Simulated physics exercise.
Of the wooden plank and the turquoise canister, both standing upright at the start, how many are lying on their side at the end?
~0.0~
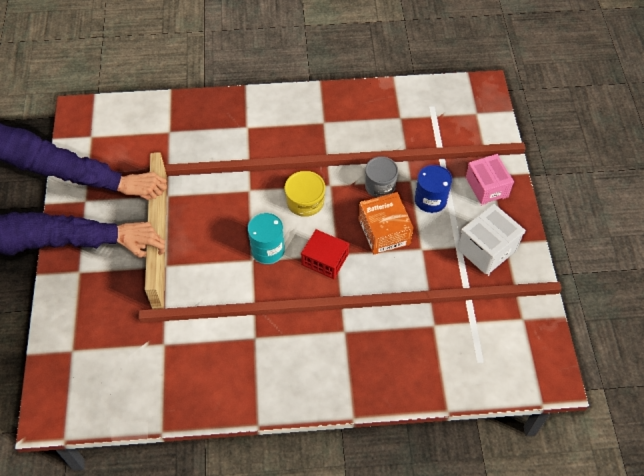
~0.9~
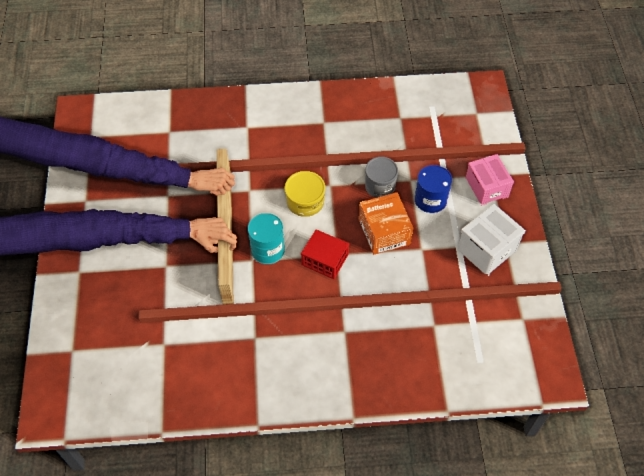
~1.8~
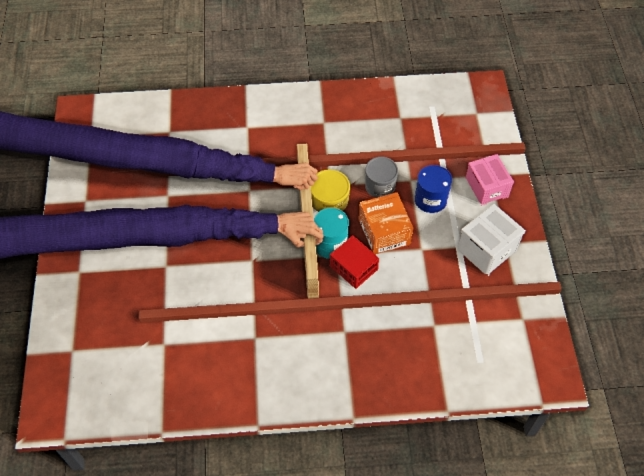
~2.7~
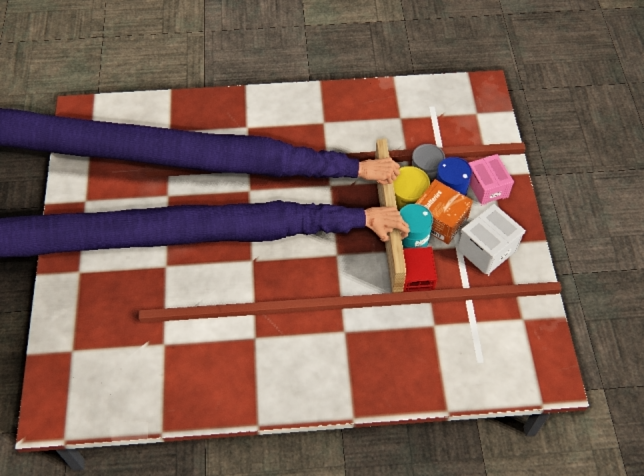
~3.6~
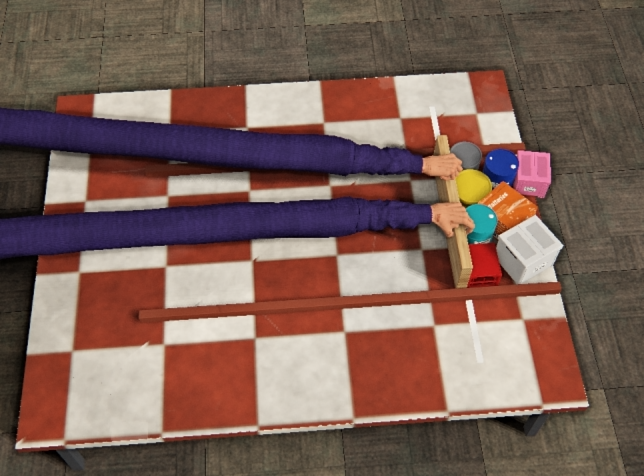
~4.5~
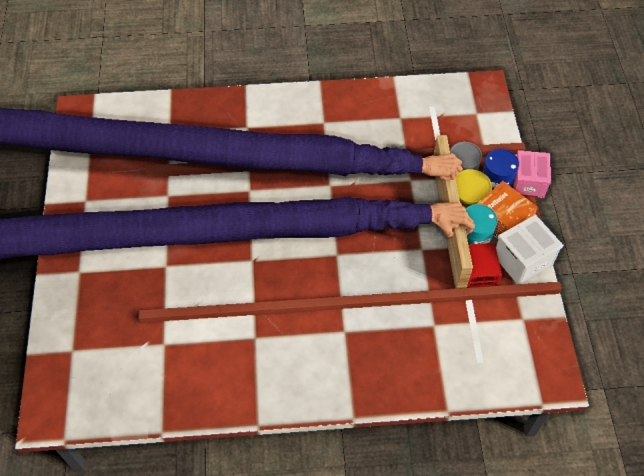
None of them are. The plank and the turquoise canister both slide to the right and are still upright when the pushing stops.
Purple-sleeved arms pushing a wooden plank rightward across a checkered table, bunching canisters and boxes near the edge, then stopping, none falling.
